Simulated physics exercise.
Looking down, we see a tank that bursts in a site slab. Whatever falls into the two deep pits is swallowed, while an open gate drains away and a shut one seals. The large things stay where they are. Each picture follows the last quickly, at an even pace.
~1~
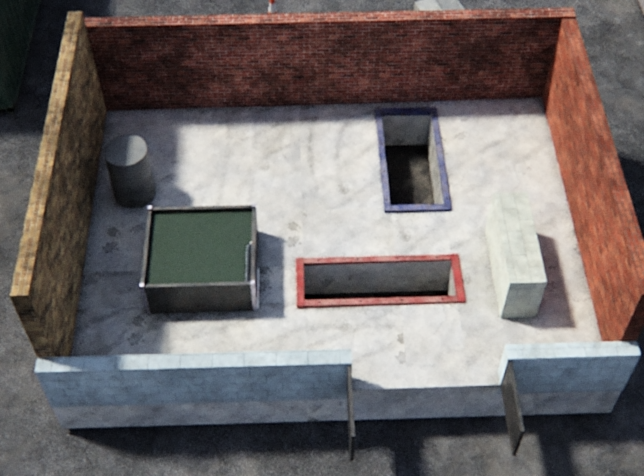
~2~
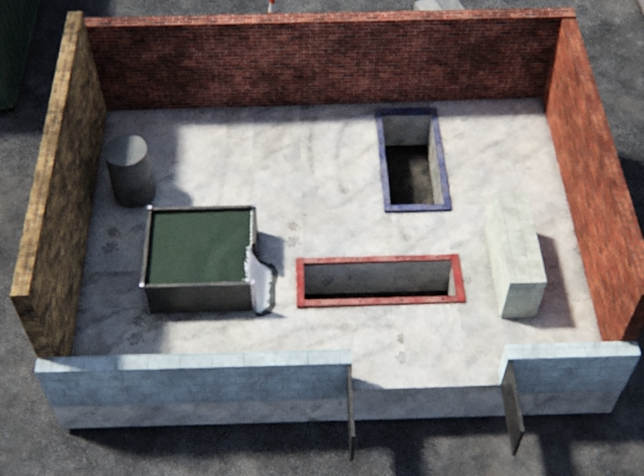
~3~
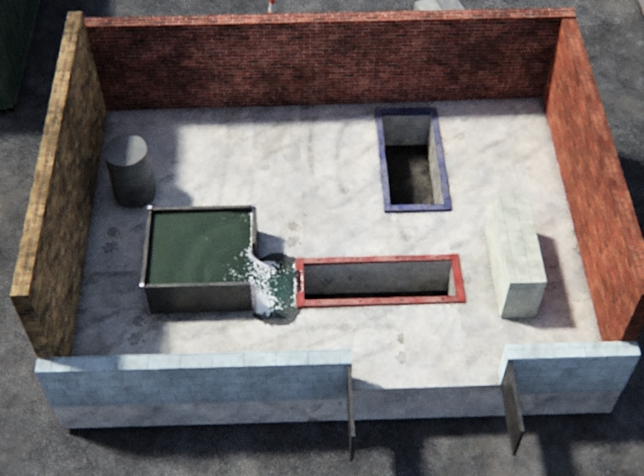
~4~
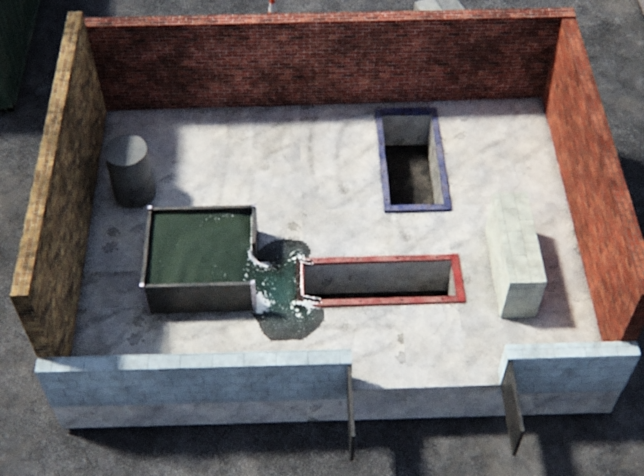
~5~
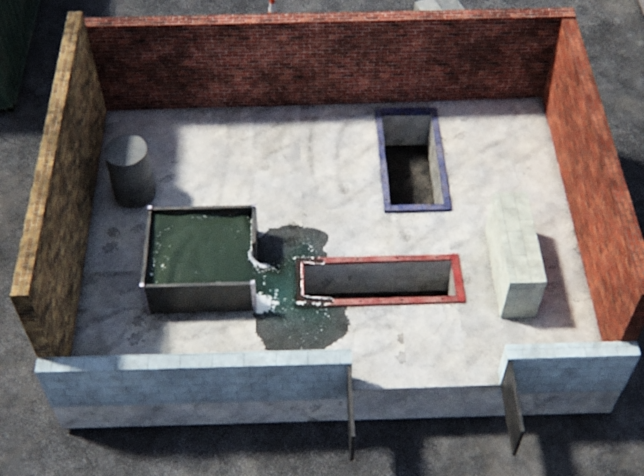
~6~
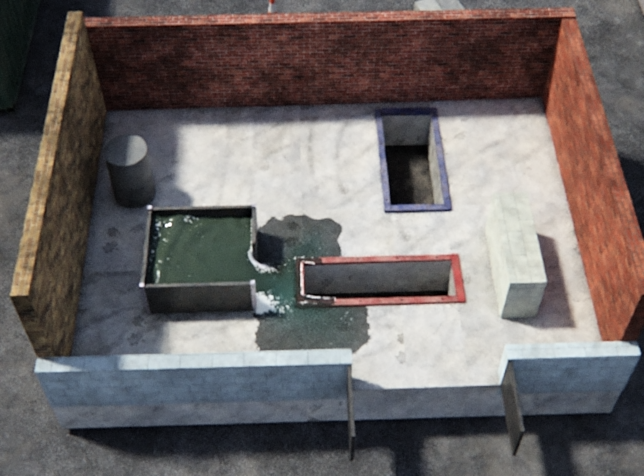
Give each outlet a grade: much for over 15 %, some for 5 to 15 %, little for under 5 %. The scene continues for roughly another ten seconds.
Grades: Gate - much, blue pit - little, red pit - much.
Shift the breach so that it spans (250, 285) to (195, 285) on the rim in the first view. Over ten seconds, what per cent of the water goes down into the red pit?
Red 4 %.
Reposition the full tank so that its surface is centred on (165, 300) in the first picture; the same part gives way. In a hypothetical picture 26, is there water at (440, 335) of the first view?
Location check: Waterlogged.
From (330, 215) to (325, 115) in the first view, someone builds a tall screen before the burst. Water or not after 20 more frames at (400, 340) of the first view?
Soaked.
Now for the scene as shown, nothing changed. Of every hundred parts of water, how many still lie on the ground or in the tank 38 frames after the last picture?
Estimate: Near 52 %.
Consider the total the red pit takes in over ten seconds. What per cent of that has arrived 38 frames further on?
Approximately 95 in a hundred, I reckon.
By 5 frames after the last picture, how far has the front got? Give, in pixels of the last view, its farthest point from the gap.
The wet point farthest out is around (444, 372).
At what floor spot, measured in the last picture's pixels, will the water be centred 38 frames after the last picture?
Roughly (291, 273) in the last picture.
A moment on, water covers 15 % of the floor; the gate 1 %, the blue pit 0 %, the red pit 13 %.
Next, water covers 20 % of the floor; the gate 5 %, the blue pit 0 %, the red pit 21 %.
Then, water covers 25 % of the floor; the gate 11 %, the blue pit 0 %, the red pit 28 %.
Later, water covers 35 % of the floor; the gate 16 %, the blue pit 0 %, the red pit 33 %.
In the end, water covers 45 % of the floor; the gate 20 %, the blue pit 0 %, the red pit 35 %.
